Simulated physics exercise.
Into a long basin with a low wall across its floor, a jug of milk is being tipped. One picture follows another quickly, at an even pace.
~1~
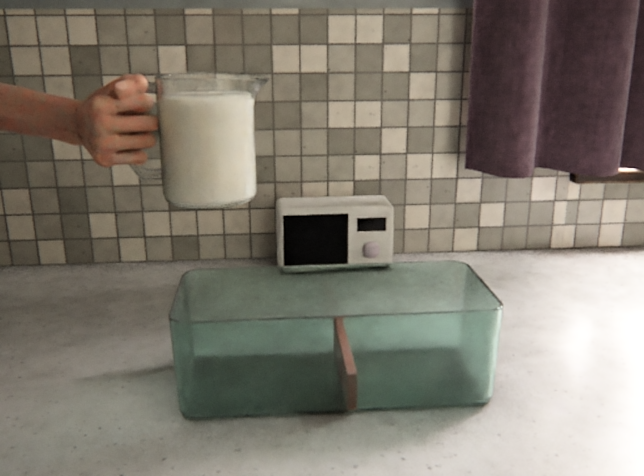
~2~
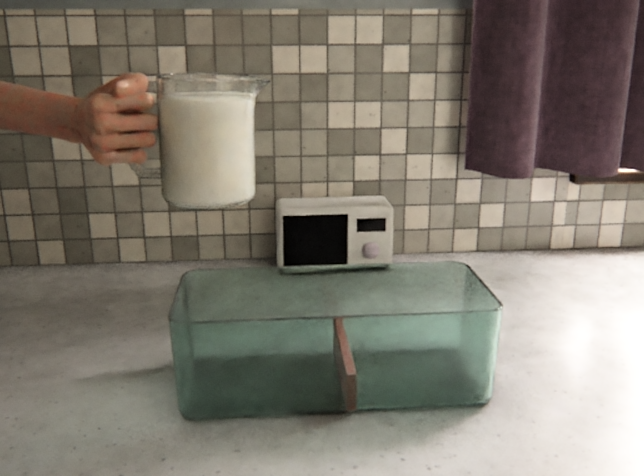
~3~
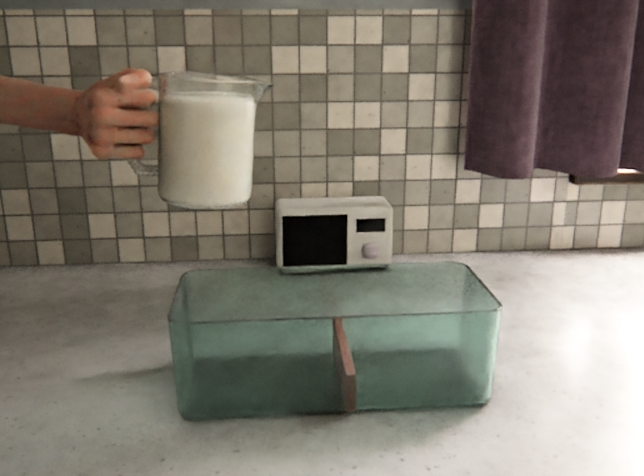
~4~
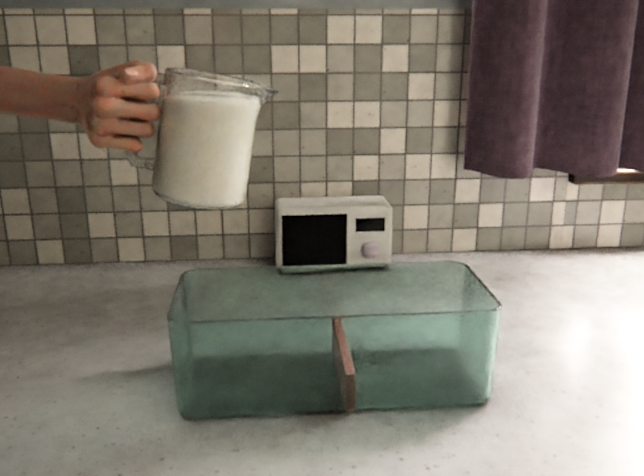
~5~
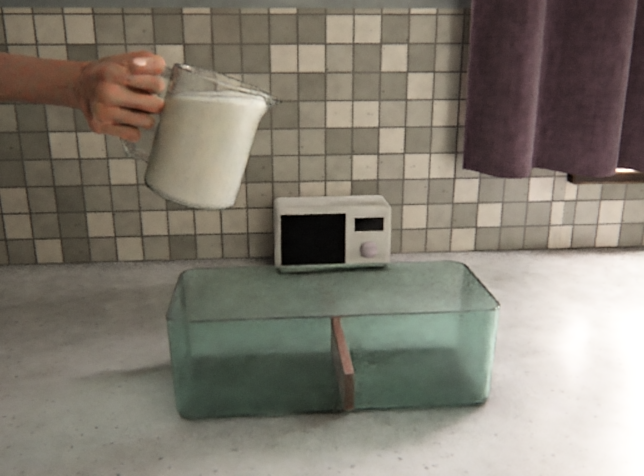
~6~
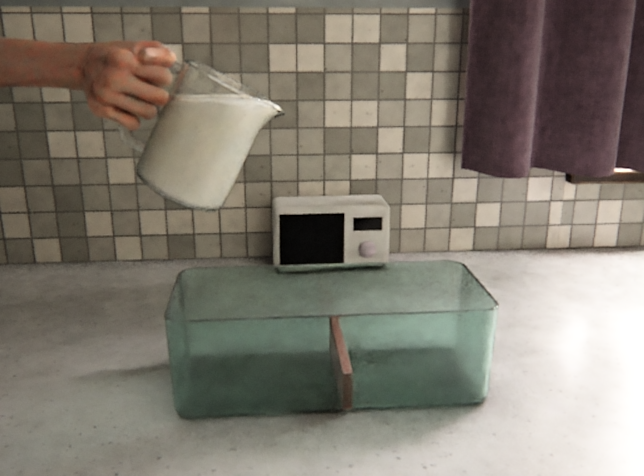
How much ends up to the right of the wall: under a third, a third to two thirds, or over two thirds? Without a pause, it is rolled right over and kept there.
High range.
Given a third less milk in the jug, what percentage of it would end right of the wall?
It would be somewhere near 55 %.
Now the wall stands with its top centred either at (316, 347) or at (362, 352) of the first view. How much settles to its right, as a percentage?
The first placement gives around 90 percent, the second 40 percent.
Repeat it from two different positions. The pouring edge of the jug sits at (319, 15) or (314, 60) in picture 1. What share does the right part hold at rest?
Start one gives some 90 %, start two some 90 %.
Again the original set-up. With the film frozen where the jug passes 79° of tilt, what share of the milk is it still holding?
Around 75 percent remains.
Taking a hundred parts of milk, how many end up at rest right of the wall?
That is roughly 75 percent of it.
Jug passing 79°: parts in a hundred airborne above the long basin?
Somewhere around 20 per cent of it.
A moment on, the jug is tipped on its side and 75 per cent is still to pour, 0 is left of the wall and 5 right of it.
Next, the jug is tipped on its side and 35 per cent is still to pour, 4 is left of the wall and 37 right of it.
Then the jug is tipped on its side and 14 per cent is still to pour, 6 is left of the wall and 71 right of it.
Later the jug is tipped on its side and 5 per cent is still to pour, 15 is left of the wall and 76 right of it.
Finally, 21 per cent lies left of the wall, 77 right of it and 1 outside.
